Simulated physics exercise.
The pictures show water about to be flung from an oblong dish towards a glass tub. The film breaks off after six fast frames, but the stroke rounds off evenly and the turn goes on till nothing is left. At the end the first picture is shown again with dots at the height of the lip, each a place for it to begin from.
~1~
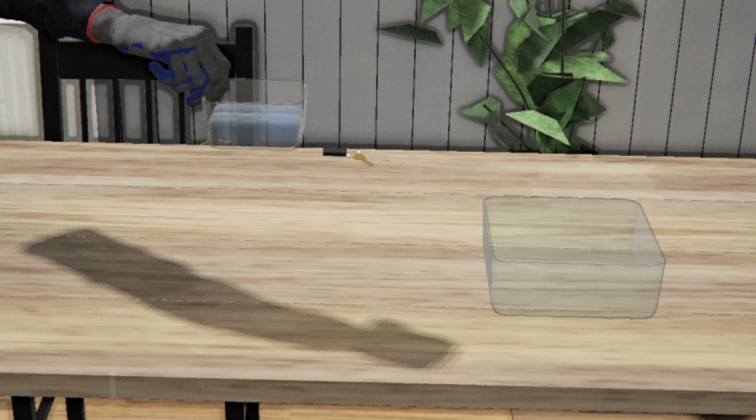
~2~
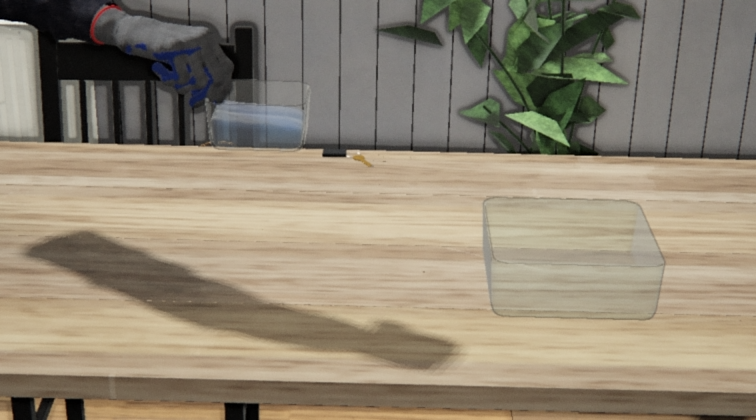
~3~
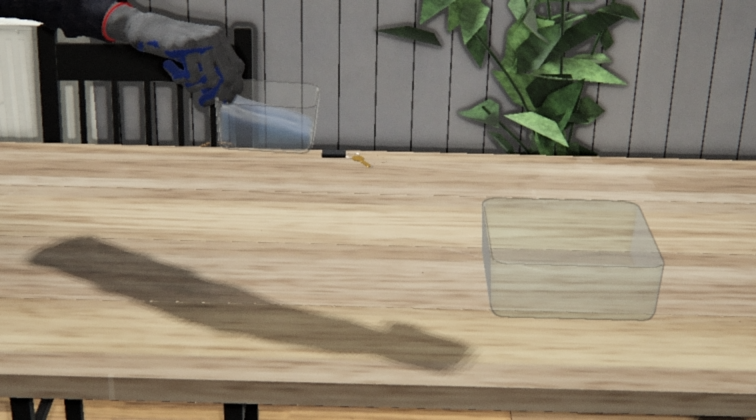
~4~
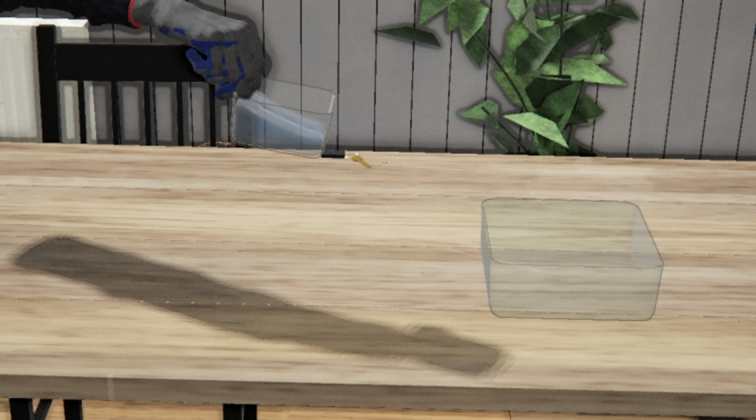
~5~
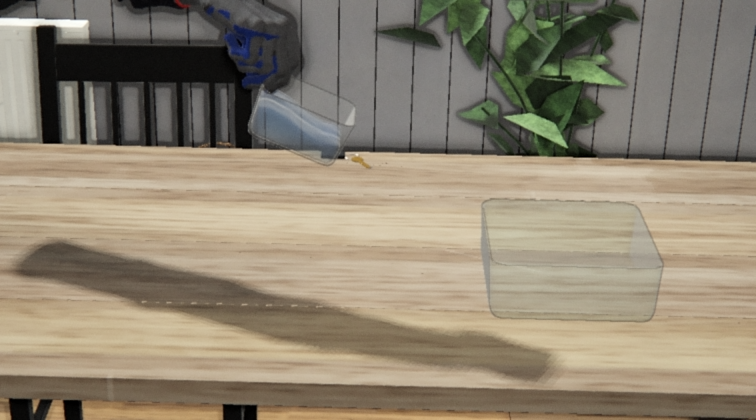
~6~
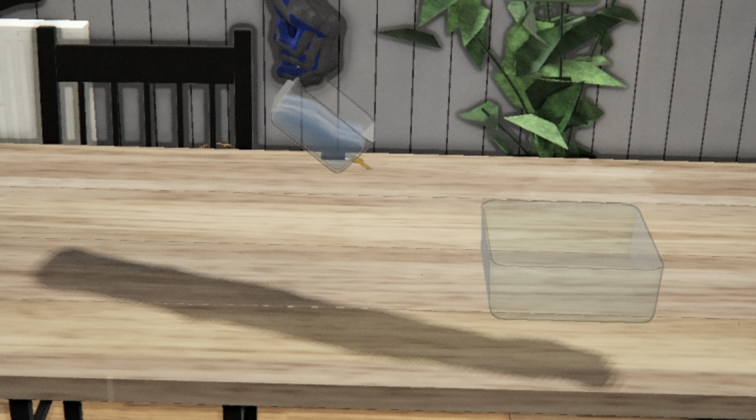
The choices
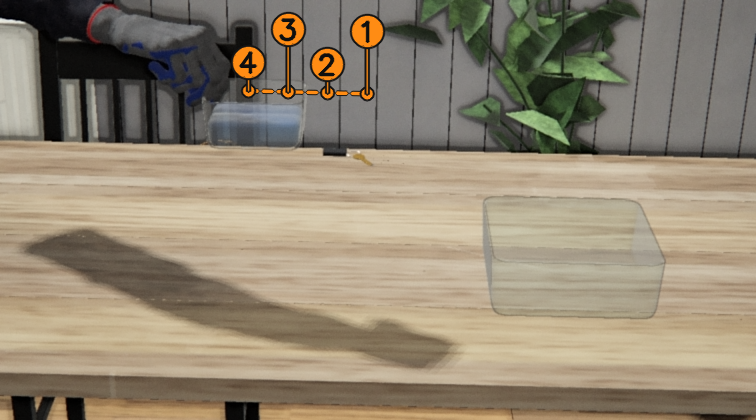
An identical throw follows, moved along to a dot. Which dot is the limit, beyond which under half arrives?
The limit is 2.
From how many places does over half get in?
Two of the four.
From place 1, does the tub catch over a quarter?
Yes.
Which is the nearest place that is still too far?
It is 3.
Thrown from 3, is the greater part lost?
Yes.
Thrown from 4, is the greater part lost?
Yes.
In orange, 1 at (367, 93); 2 at (327, 92); 3 at (288, 91); 4 at (248, 90).
With 1, about 77 % lands in the tub, 3 % falls short and 20 % goes beside or beyond.
With 2, about 72 % lands in the tub, 17 % falls short and 11 % goes beside or beyond.
With 3, about 20 % lands in the tub, 76 % falls short and 4 % goes beside or beyond.
With 4, about 0 % lands in the tub, 97 % falls short and 3 % goes beside or beyond.
